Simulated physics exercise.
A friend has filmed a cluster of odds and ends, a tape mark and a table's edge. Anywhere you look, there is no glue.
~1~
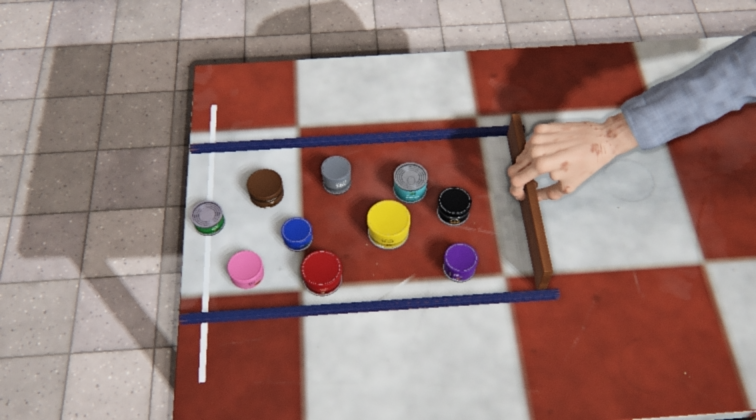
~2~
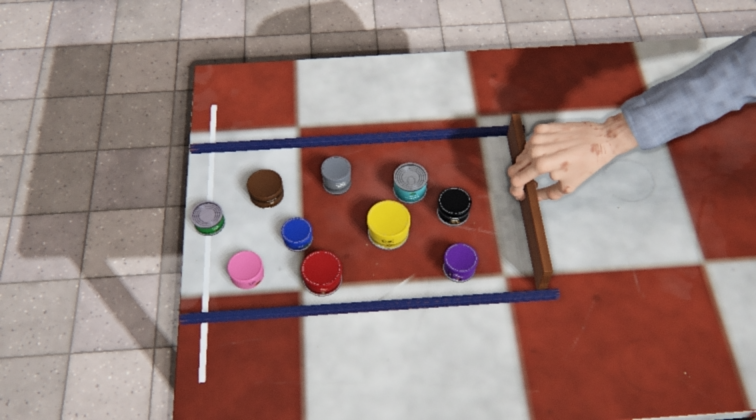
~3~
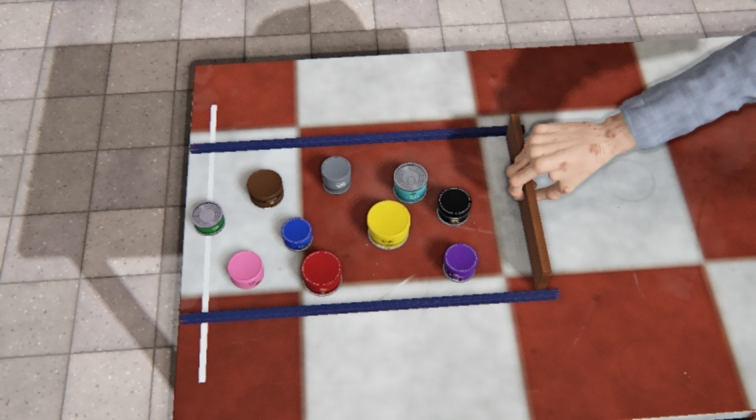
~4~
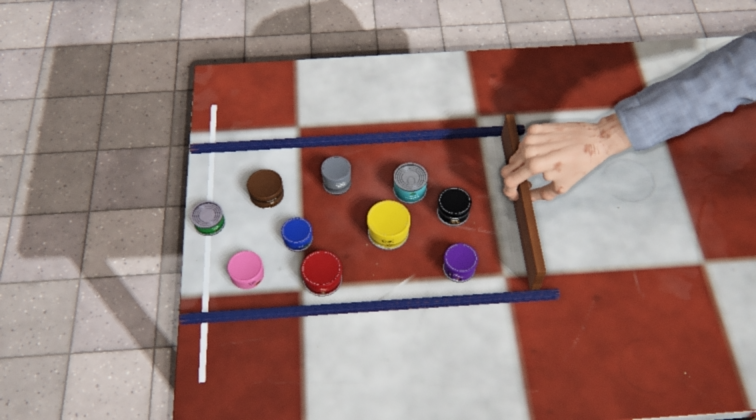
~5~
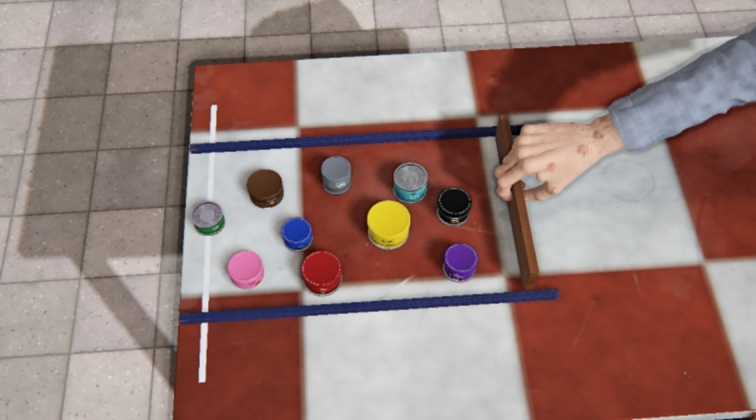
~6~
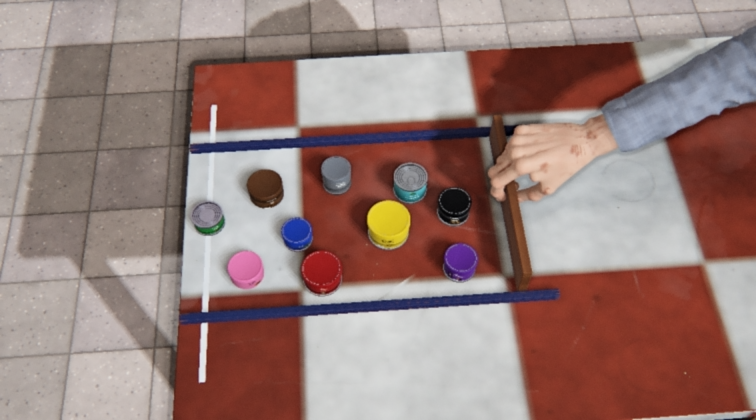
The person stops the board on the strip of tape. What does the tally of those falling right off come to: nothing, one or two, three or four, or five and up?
The pieces that topple off will total more than four.
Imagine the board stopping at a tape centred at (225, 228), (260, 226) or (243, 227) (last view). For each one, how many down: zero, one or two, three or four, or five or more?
Lab note - count at each of the three spots: Five or more; zero; 1 or 2.
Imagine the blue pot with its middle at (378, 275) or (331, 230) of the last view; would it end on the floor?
One place after the other: It ends up falling; it ends up falling.
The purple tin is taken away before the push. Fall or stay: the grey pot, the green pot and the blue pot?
Grey pot: Still there; green pot: Over the edge; blue pot: Over the edge.
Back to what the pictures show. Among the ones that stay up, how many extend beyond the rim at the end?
5 overhanging.
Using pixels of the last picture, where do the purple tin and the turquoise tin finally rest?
The purple tin comes to rest at (187, 296), and the turquoise tin comes to rest at (192, 190).
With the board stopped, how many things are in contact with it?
That number would be 5.
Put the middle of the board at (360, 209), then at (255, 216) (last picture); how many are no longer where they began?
By the first moment it's 6, by the second it's 10.
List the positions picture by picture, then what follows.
The first picture shows green pot (208, 218); pink tub (246, 270); brown tub (266, 189); board (528, 199); tape (209, 229).
The second picture shows pink tub (246, 270); black tin (454, 207).
The third picture shows brown tub (266, 189); blue pot (297, 235).
The fourth picture shows green pot (208, 218); purple tin (460, 263).
The fifth picture shows pink tub (246, 270); turquoise tin (410, 183).
The sixth picture shows green pot (208, 218); pink tub (246, 270); brown tub (266, 189); board (509, 200); tape (209, 229).
Soon after, none off yet; green pot at rest near (208, 218); pink tub at rest near (246, 270); brown tub at rest near (266, 189).
At rest, the number that fall off is five or more; fallen, red pot, blue pot, brown tub, pink tub and green pot.
